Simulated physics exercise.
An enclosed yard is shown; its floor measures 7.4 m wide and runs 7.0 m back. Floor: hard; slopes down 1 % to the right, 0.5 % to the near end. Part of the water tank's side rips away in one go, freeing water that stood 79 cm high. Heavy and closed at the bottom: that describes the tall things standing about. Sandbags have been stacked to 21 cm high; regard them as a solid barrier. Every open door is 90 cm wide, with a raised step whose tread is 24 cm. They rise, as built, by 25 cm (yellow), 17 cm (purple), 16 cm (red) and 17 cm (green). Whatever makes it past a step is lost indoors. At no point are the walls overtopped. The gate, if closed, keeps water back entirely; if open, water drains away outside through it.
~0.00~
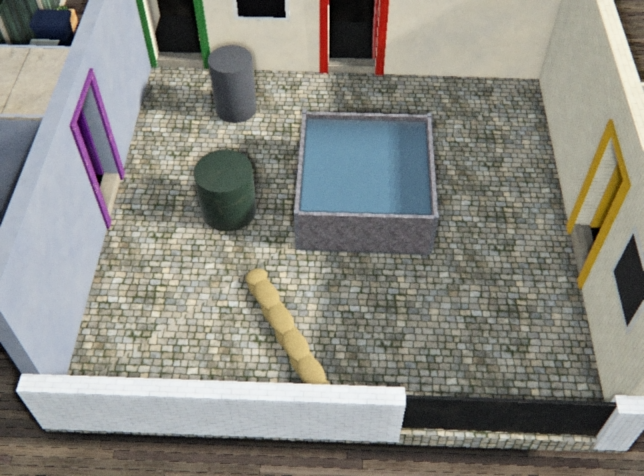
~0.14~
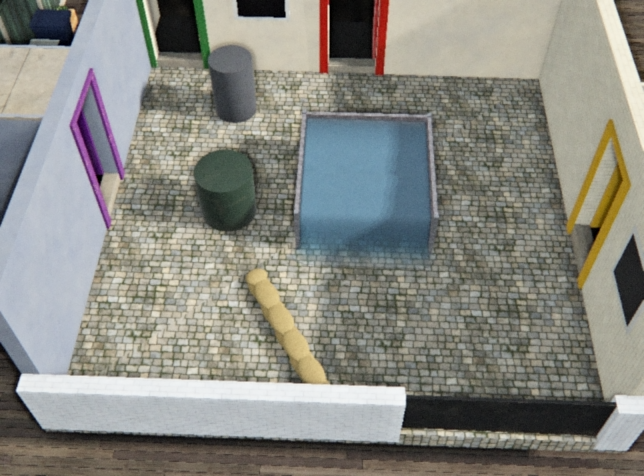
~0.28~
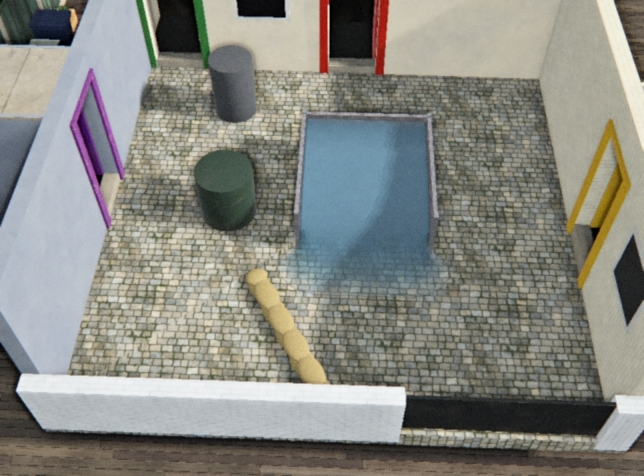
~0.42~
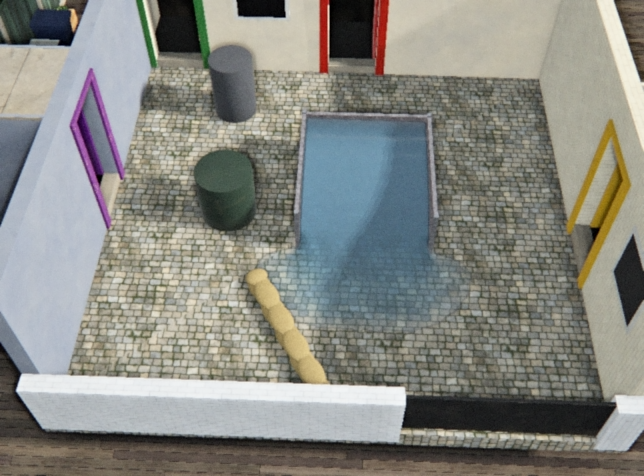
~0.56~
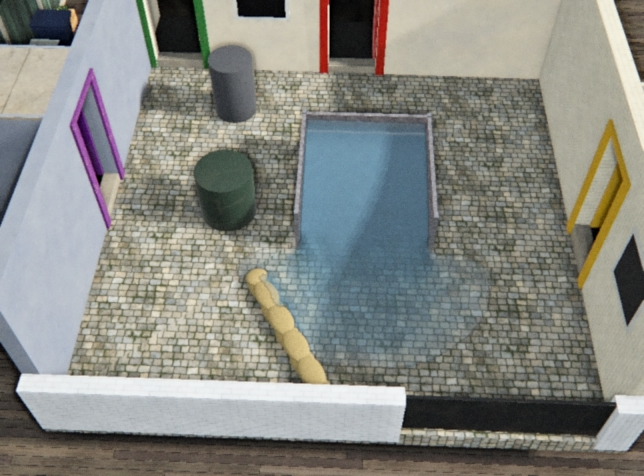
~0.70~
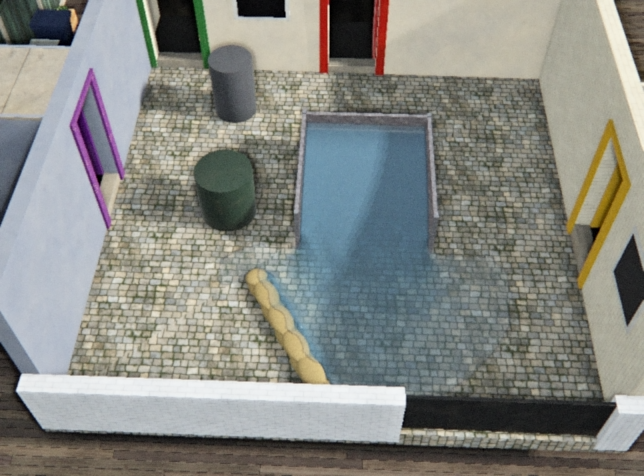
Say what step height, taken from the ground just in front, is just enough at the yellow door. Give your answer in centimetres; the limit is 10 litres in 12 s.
I would put it at 12 cm.
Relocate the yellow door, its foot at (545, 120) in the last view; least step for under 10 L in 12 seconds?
Around 16 cm would do it.
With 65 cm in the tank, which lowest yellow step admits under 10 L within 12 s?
Minimum height: Approx. 10.5 cm.
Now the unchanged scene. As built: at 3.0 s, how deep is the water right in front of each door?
Yellow door 10 cm, purple door 0 cm, red door 0 cm, green door 0 cm.
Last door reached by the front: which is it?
Door: Green.
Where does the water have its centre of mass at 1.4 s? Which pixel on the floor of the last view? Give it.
(373, 264), roughly.
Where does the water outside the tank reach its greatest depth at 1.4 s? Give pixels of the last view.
Near (353, 415).
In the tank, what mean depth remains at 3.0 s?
It averages roughly 16 centimetres.
After 1.4 s water covers 25 % of the floor, deepest (59 cm) near (353, 415); it has not reached the yellow door.
After 3.0 s water covers 40 % of the floor, deepest (54 cm) near (596, 425); 10 cm at the yellow door, 0 litres in over its 25 cm step.
After 12.0 s water covers 95 % of the floor, deepest (12 cm) near (559, 234); 9 cm at the yellow door, 0 litres in over its 25 cm step.
At the yellow door as built, the water arrived by 2.8 s and peaked near 16 cm at 4.4 s.
Run again over the same 12 s with other heights there, 17 litres in over 11 cm, 2 litres over 14.5 cm. The limit of 10 litres is kept from about 12 cm up.
